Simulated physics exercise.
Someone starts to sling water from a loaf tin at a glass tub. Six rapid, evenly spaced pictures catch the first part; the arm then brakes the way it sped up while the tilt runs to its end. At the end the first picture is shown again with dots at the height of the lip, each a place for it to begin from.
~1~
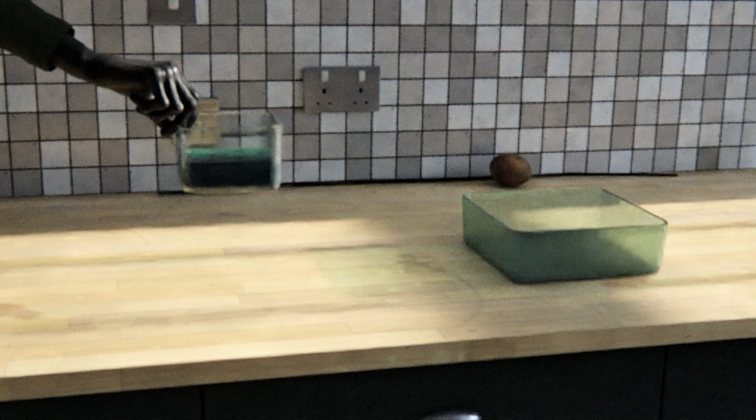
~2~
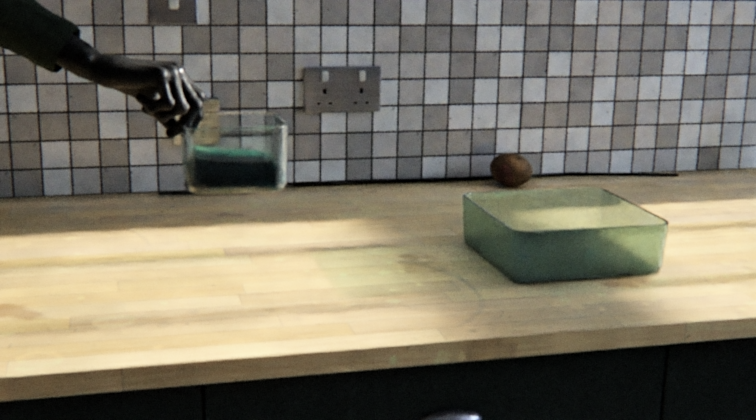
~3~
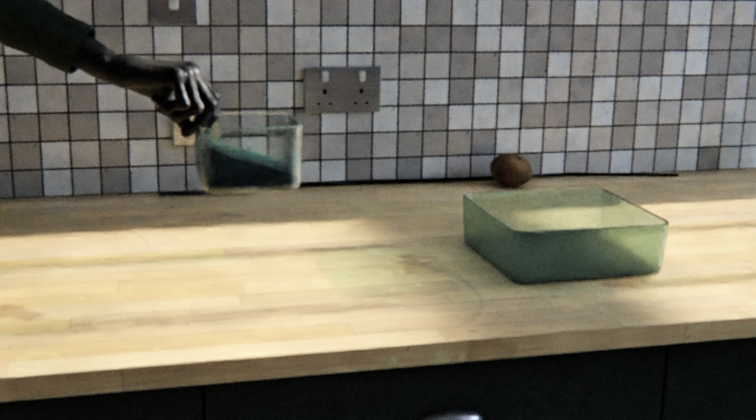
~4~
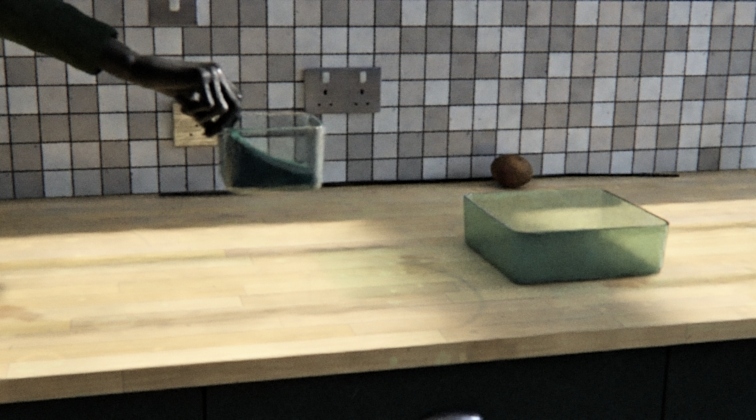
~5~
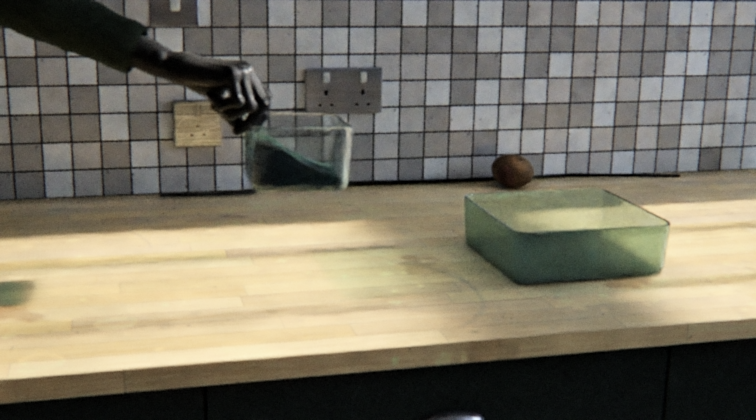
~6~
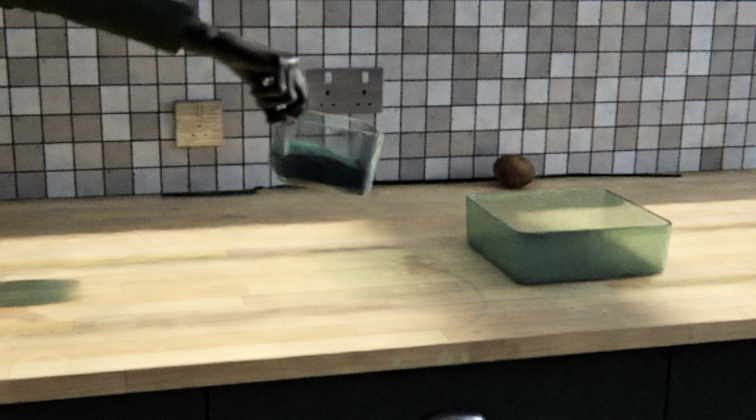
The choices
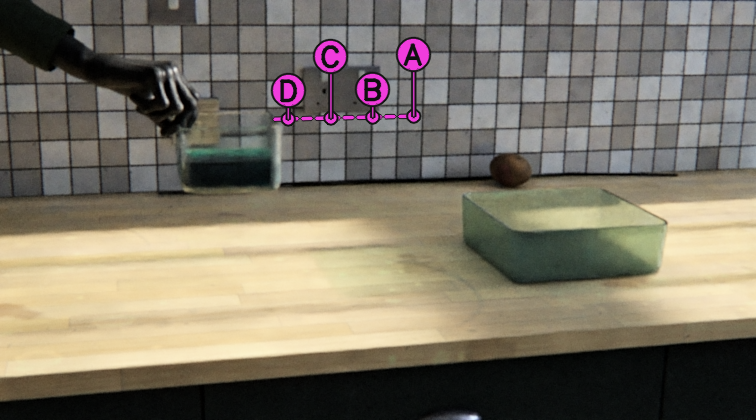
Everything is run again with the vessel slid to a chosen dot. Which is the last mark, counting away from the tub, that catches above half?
C.
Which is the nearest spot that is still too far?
Here it is spot D.
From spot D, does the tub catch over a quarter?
Yes.
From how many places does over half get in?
Three of them.
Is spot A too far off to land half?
No, not at all.
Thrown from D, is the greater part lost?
Yes, that goes wrong.
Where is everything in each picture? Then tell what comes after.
Upright, lip at (274, 119); tub from (508, 282) to (659, 272); nothing has left yet, in the first frame.
Upright, lip at (280, 119); nothing has left yet, in the second frame.
Upright, lip at (294, 119); nothing has left yet, in the third frame.
Upright, lip at (316, 119); nothing has left yet, in the fourth frame.
Upright, lip at (343, 120); nothing has left yet, in the fifth frame.
Tipped about 12°, lip at (374, 128); nothing has left yet, in the sixth frame.
In magenta, A at (413, 116); B at (372, 117); C at (330, 118); D at (288, 118).
For spot A, about 84 % lands in the tub, 5 % falls short and 11 % goes beside or beyond.
For spot B, about 84 % lands in the tub, 8 % falls short and 8 % goes beside or beyond.
For spot C, about 66 % lands in the tub, 26 % falls short and 8 % goes beside or beyond.
For spot D, about 32 % lands in the tub, 64 % falls short and 4 % goes beside or beyond.
